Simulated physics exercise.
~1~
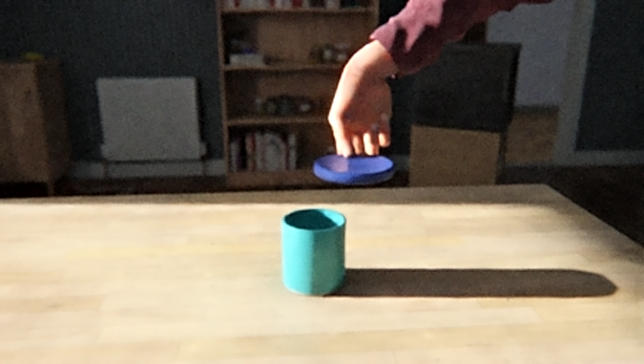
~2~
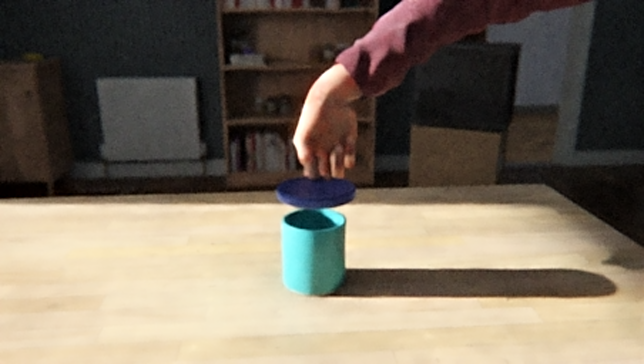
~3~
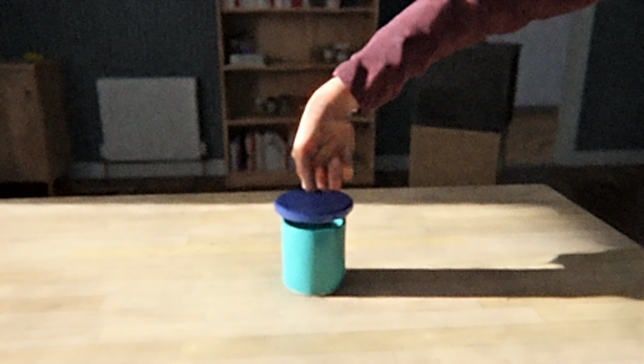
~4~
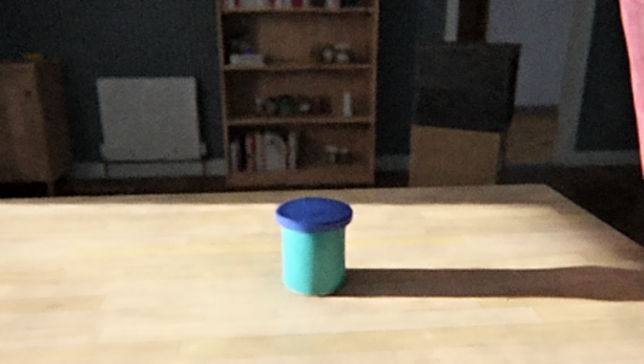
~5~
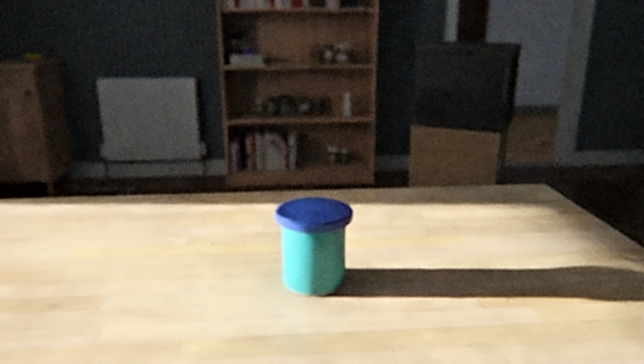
A blue disc is lowered by a hand onto a teal pot and stays covering it.
